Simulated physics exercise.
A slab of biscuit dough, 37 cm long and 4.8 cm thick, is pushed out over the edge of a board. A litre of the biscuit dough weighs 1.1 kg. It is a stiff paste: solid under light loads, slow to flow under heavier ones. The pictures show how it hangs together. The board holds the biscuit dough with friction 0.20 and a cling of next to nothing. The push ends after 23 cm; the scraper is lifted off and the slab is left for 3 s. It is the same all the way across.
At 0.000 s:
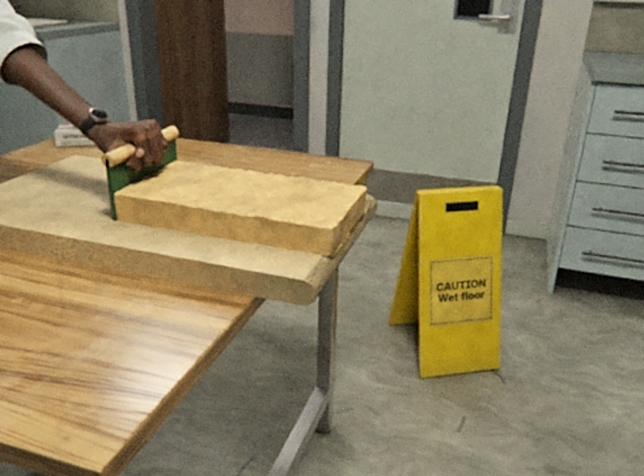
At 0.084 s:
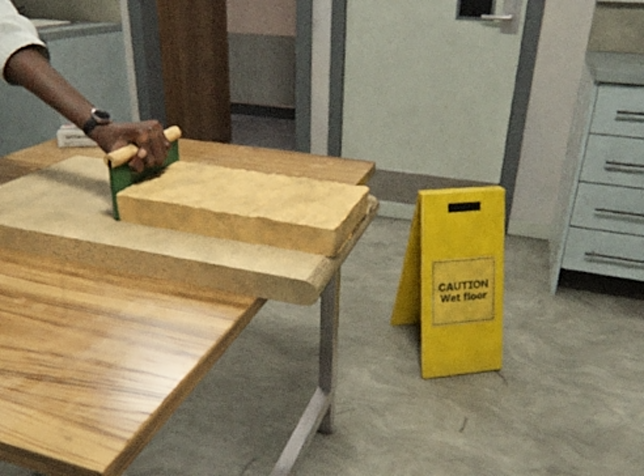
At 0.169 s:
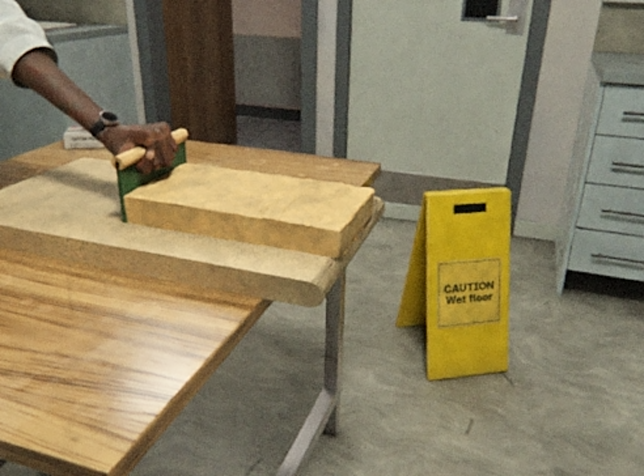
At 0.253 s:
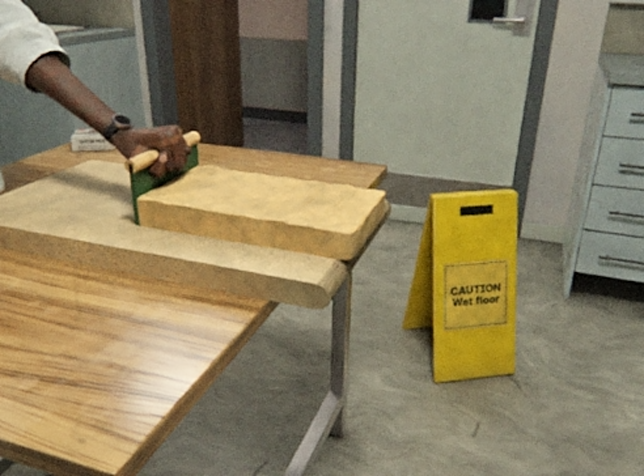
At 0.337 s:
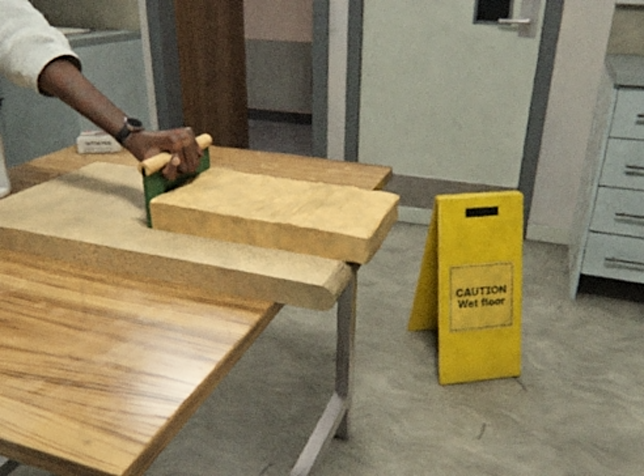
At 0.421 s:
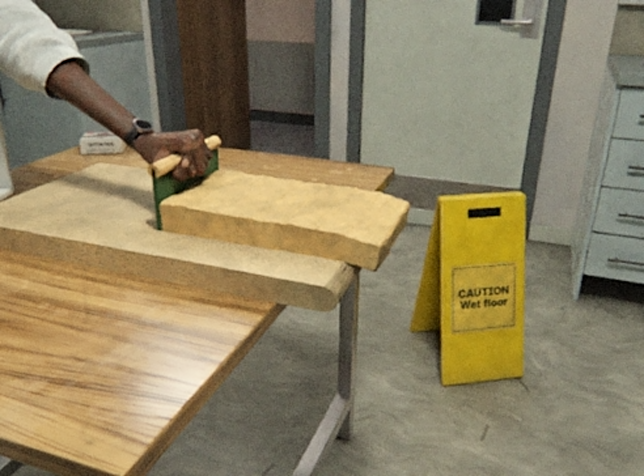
A dark-skinned hand with a wristwatch and pale sleeve grips the wooden handle of a green scraper behind a thick, pale yellow slab of dough, on a beige board across a wood-topped table. Seen from slightly above, the room has grey doors, drawers at right and a yellow wet-floor sign. The scraper slides the slab slowly right, its front end slightly overhanging the board's edge, while the view shifts slightly.
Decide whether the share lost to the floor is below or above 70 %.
The share lost to the floor is below 70 %.
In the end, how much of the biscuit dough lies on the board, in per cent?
Roughly 35 % on the board.
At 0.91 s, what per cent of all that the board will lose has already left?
Some 50 per cent.
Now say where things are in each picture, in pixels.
The first picture shows foot of the scraper at (117, 221), not yet moved; foremost bit of the biscuit dough at (333, 251).
The second picture shows foot of the scraper at (119, 221), not yet moved; foremost bit of the biscuit dough at (335, 251).
The third picture shows foot of the scraper at (127, 223), moved 3 mm; foremost bit of the biscuit dough at (341, 242).
The fourth picture shows foot of the scraper at (140, 226), moved 1.5 cm; foremost bit of the biscuit dough at (353, 235), 2 % of it past the edge, in one piece.
The fifth picture shows foot of the scraper at (152, 229), moved 2.8 cm; foremost bit of the biscuit dough at (368, 239), 6 % of it past the edge, in one piece.
The sixth picture shows foot of the scraper at (162, 231), moved 4.2 cm; foremost bit of the biscuit dough at (380, 251), 10 % of it past the edge, in one piece.
After 0.91 s, 68 % lies on the board and 0 % has fallen.
After 1.49 s, 42 % lies on the board and 34 % has fallen.
After 2.08 s, 34 % lies on the board and 48 % has fallen.
After 2.66 s, 34 % lies on the board and 63 % has fallen.
After 4.66 s, 34 % lies on the board and 63 % has fallen.
